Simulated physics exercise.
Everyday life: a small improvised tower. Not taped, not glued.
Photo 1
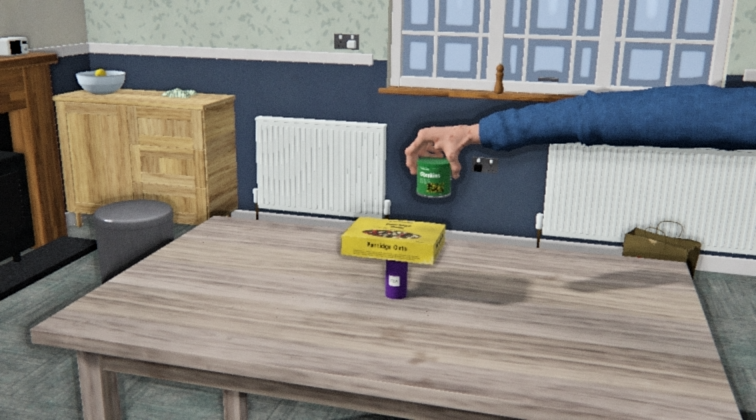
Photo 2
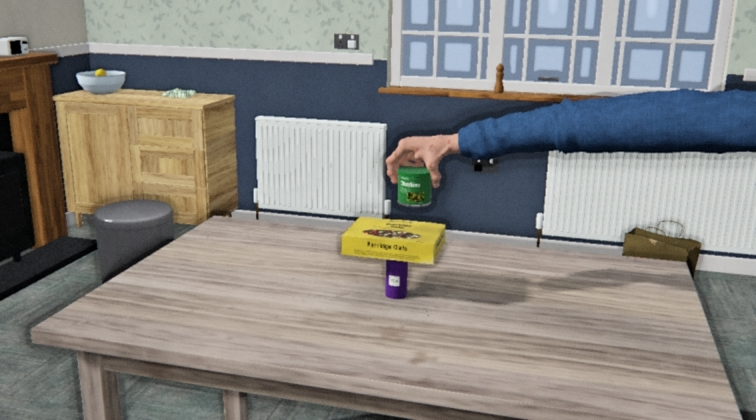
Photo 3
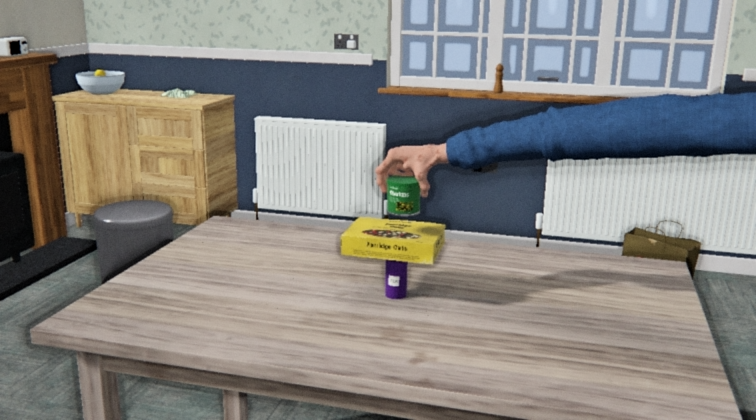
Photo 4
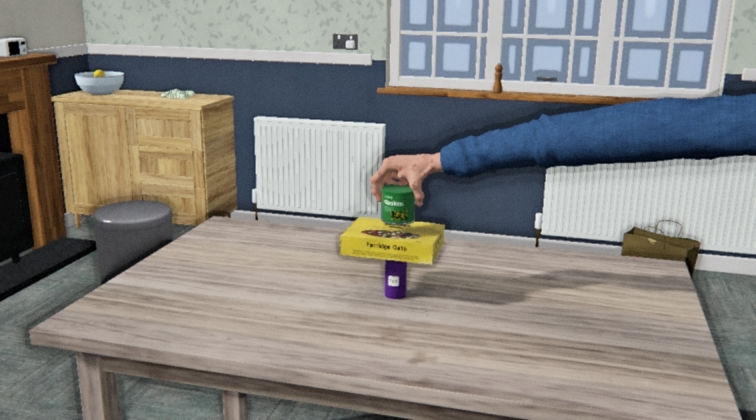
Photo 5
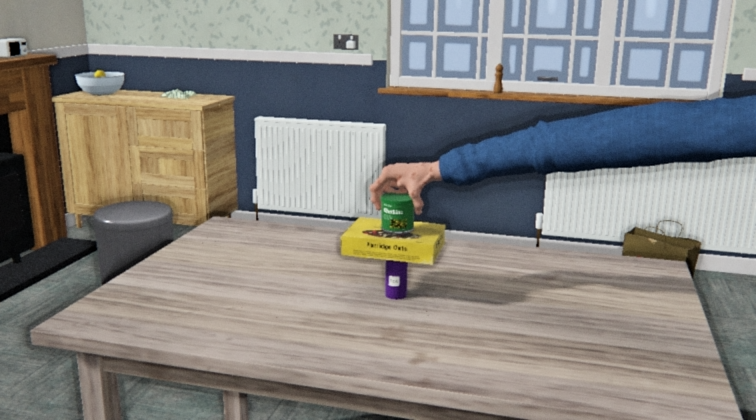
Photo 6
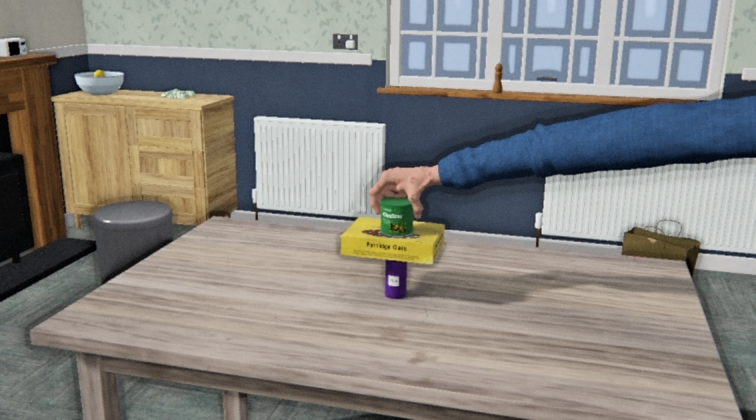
An arm in a blue sleeve reaches in from the right over a pale wooden table, seen from slightly above by a still camera in a room with white radiators and a window. Its hand grips a green tin above a yellow packet lying flat on a narrow purple container. The hand carries the tin leftward and down onto the packet, and stays around it.
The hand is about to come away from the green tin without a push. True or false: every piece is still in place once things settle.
True.
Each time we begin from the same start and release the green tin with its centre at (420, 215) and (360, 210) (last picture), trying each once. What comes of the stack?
Stands firm, then topples.
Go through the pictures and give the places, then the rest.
In the first picture, coming down; green tin (434, 177); yellow packet (394, 240).
In the second picture, coming down; green tin (415, 186); yellow packet (395, 239).
In the third picture, coming down; green tin (404, 195); yellow packet (394, 239).
In the fourth picture, coming down; green tin (399, 204); yellow packet (394, 240).
In the fifth picture, coming down; green tin (398, 213); yellow packet (394, 240).
In the sixth picture, in place under the hand; green tin (397, 217); yellow packet (394, 239).
Then, 0.40 s after the last picture, nothing has stirred.
Then, 1.00 s after the last picture, green tin resting near (397, 217).
At rest, all 3 in place. Seen from the same camera at the end, green tin near (397, 217). The stack holds.
